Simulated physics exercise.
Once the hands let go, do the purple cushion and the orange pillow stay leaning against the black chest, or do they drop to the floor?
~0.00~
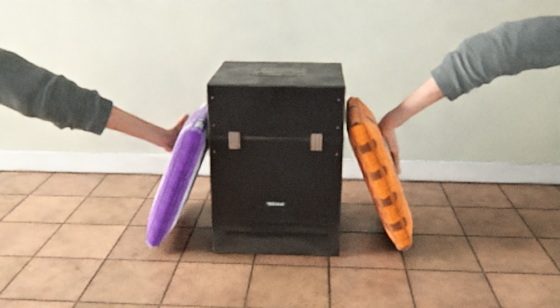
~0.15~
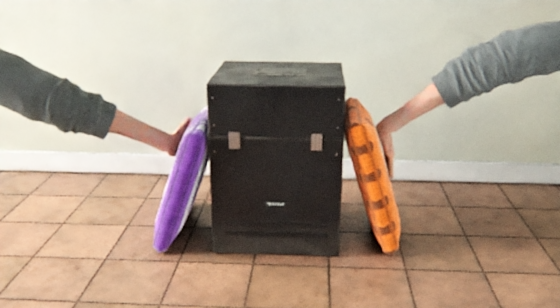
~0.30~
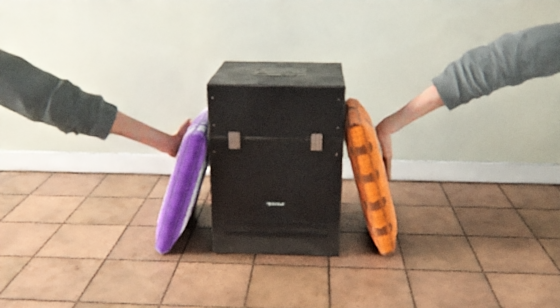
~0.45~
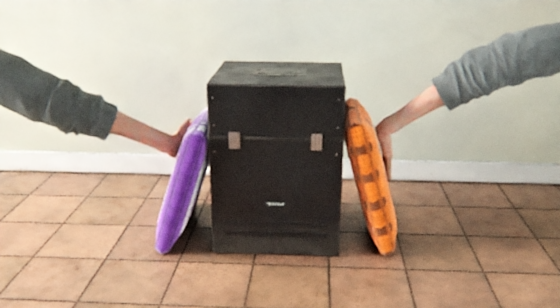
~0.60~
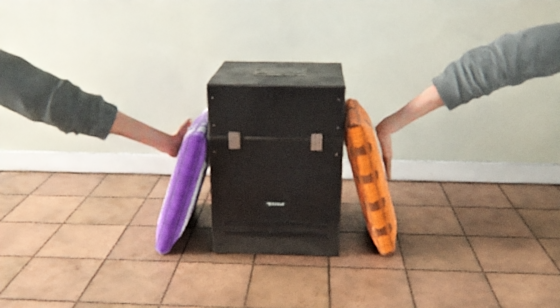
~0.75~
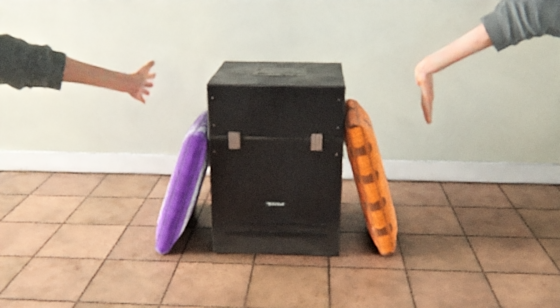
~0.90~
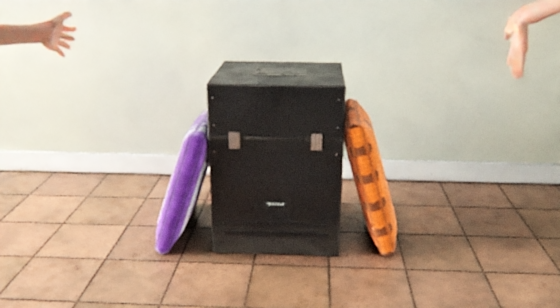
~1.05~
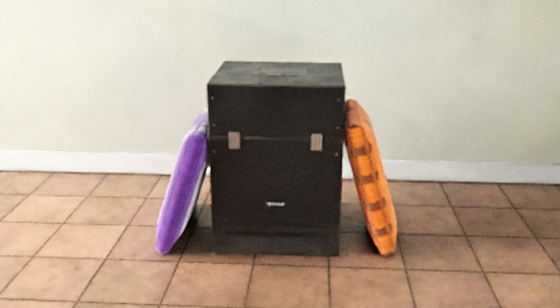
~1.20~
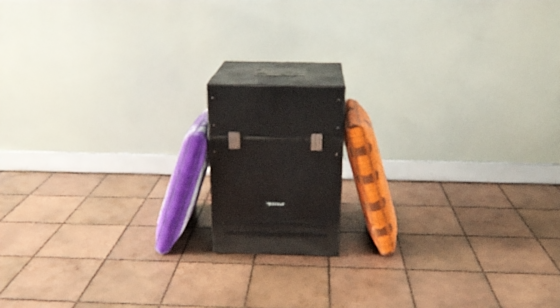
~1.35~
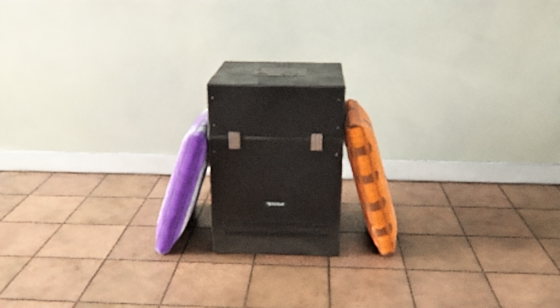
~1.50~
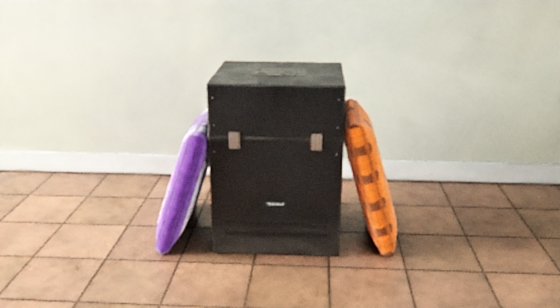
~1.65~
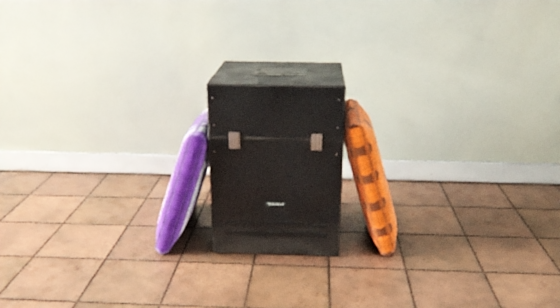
Both stay leaning, with the purple cushion resting on the left side of the chest and the orange pillow on the right.
